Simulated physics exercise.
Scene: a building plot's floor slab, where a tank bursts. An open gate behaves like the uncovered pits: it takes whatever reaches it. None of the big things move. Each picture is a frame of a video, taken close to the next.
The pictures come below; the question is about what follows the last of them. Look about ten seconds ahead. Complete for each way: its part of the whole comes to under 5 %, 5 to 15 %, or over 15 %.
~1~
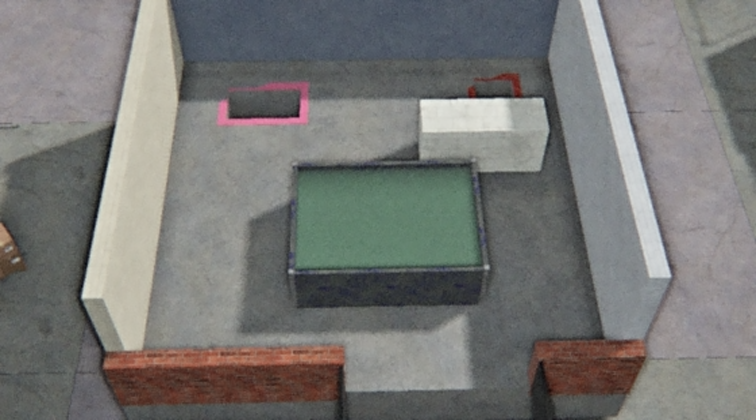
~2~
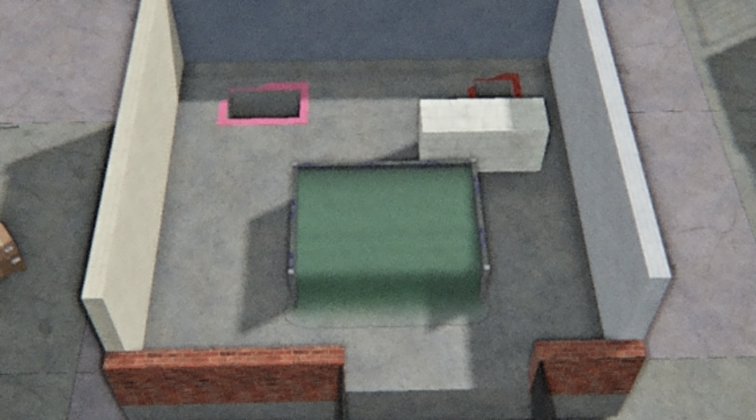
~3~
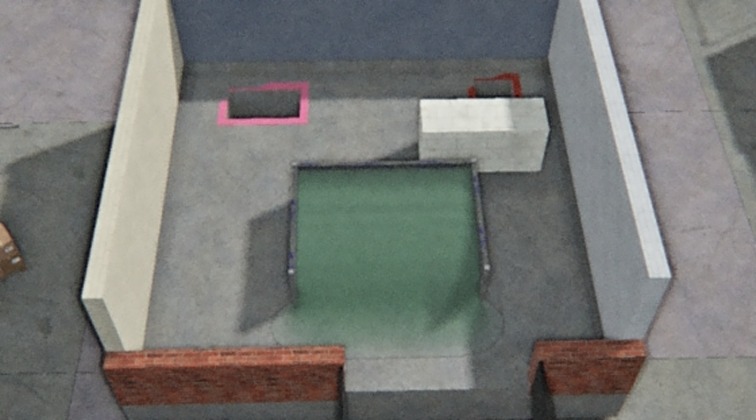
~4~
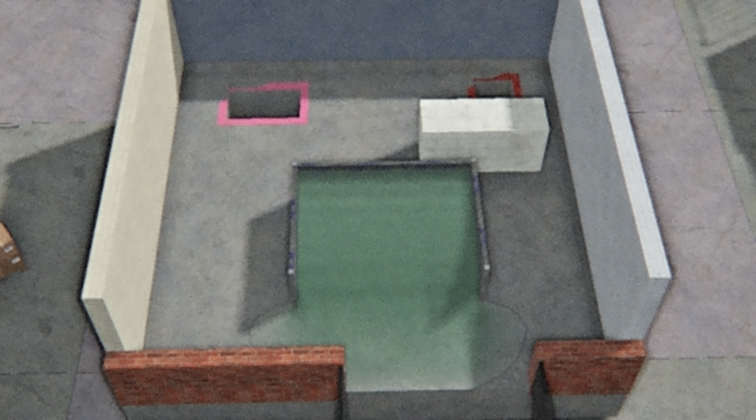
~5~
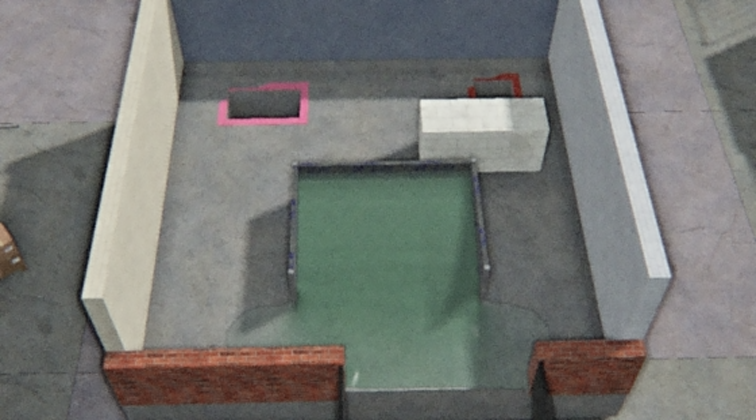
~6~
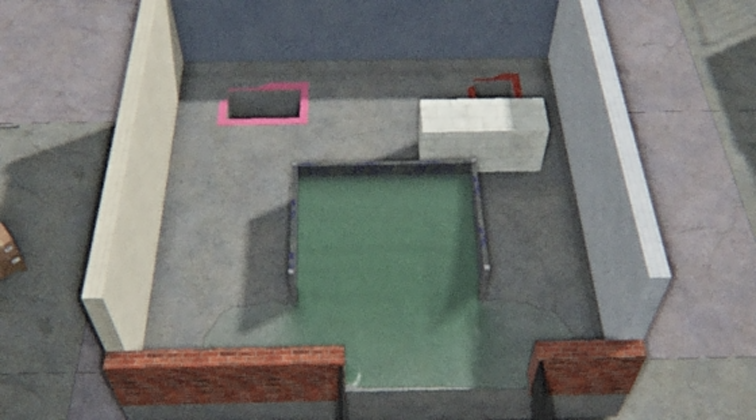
The gate's part comes to over 15 %; the pink pit's part comes to 5 to 15 %; the red pit's part comes to under 5 %.
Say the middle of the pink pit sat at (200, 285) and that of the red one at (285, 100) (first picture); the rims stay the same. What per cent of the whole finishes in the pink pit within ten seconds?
The pink pit takes 15 per cent.
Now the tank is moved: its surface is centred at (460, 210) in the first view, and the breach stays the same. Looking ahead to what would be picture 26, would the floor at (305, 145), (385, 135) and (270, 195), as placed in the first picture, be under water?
Going through the three spots, I'd say high and dry, high and dry, high and dry.
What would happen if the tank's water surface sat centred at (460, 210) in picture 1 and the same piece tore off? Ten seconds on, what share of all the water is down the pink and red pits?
So pink takes 0 % and red takes 4 %.
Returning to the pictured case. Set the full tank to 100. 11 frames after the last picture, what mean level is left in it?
My figure is about 24 in a hundred.
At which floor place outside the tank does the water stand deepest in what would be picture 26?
It should be close to (139, 379).
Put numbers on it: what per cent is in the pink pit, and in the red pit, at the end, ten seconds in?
The first comes to roughly 6 percent, the second to roughly 0 percent.
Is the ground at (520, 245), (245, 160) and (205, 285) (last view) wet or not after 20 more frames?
Drenched; drenched; drenched.
A moment on, water covers 20 % of the floor; the gate 24 %, the pink pit 0 %, the red pit 0 %.
Next, water covers 30 % of the floor; the gate 42 %, the pink pit 0 %, the red pit 0 %.
Then, water covers 55 % of the floor; the gate 56 %, the pink pit 0 %, the red pit 0 %.
Later, water covers 75 % of the floor; the gate 66 %, the pink pit 3 %, the red pit 0 %.
In the end, water covers 90 % of the floor; the gate 71 %, the pink pit 7 %, the red pit 1 %.
